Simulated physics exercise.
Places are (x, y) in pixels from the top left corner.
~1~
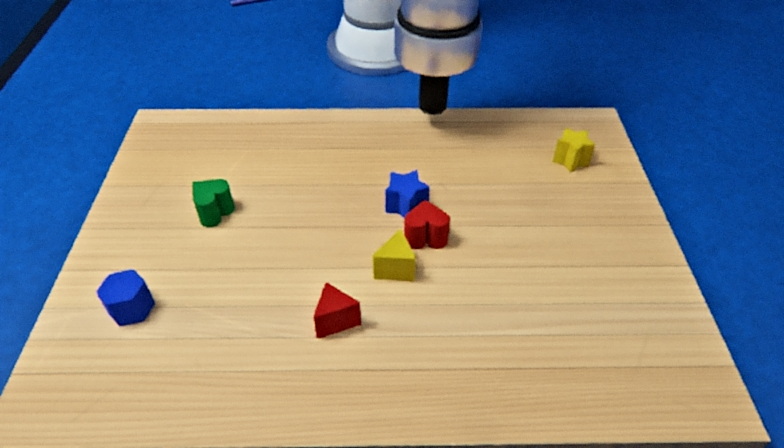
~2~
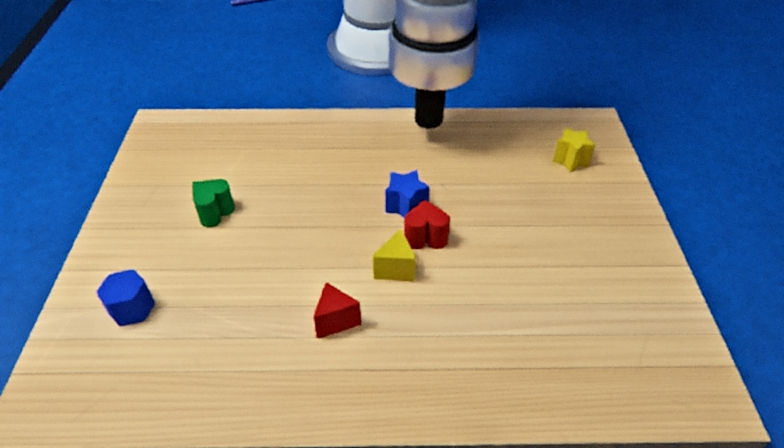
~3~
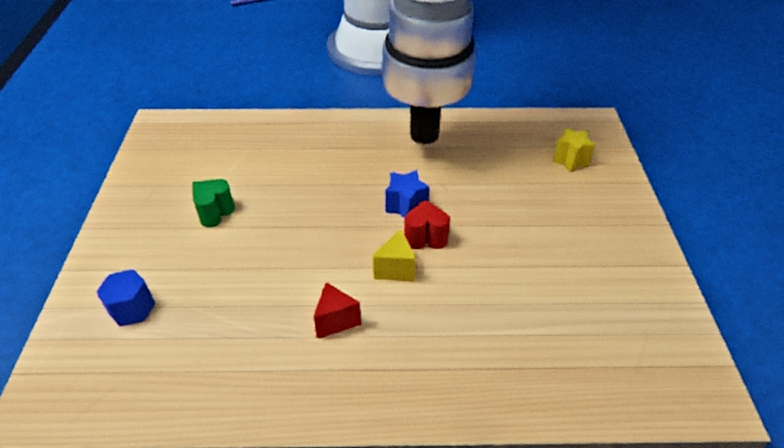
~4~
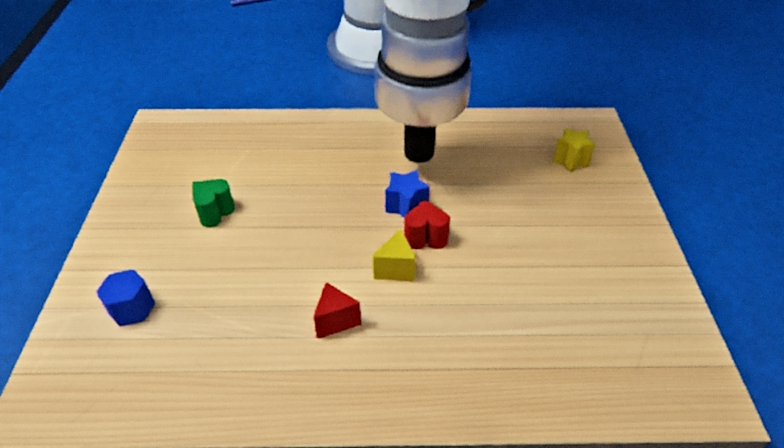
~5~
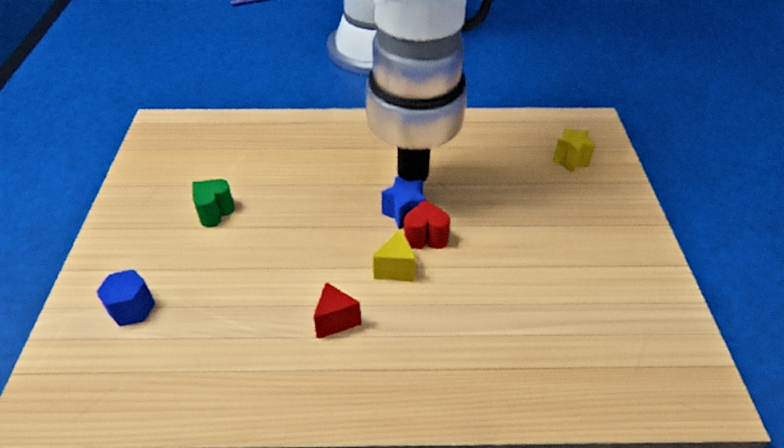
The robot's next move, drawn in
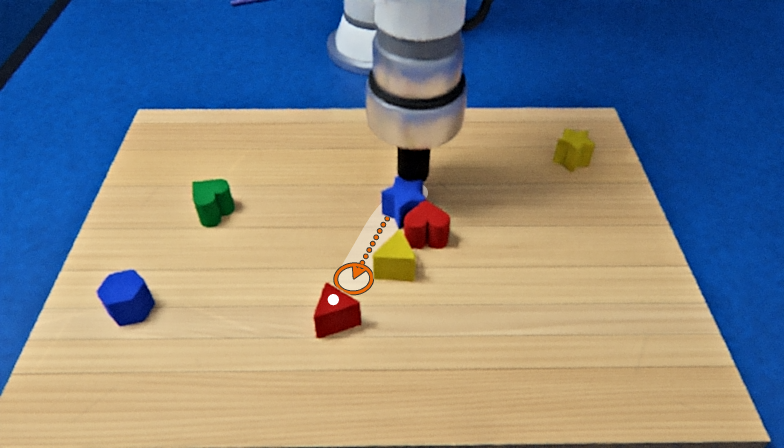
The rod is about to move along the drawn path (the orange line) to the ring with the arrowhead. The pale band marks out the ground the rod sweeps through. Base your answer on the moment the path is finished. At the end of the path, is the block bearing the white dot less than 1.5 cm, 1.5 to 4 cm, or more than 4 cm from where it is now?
Short of 1.5 cm.
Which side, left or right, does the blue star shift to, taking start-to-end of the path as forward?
It moves left.
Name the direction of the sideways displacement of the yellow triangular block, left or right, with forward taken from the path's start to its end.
The answer is left.
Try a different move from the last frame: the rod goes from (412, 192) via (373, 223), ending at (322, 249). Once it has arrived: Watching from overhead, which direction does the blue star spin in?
Counter-clockwise, from overhead.
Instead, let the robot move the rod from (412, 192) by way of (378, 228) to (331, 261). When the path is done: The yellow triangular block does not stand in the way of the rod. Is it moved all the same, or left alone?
By the time the path is finished, it has moved at least a centimetre.
Path on the board, from (412, 192) over (389, 216) and (372, 246) to (354, 279); the dot is on the red triangular block.
On the path given first. One third of the way, rod at (389, 200); blue star at (385, 216); red heart block at (430, 221).
Two thirds of the way, rod at (371, 229); yellow triangular block at (402, 265); blue star at (375, 248), turned 20° anticlockwise; red heart block at (430, 221).
At the end, rod at (353, 262); red triangular block in place; yellow triangular block at (410, 279), turned 15° anticlockwise; blue star at (372, 280), turned 50° anticlockwise; red heart block at (430, 221).
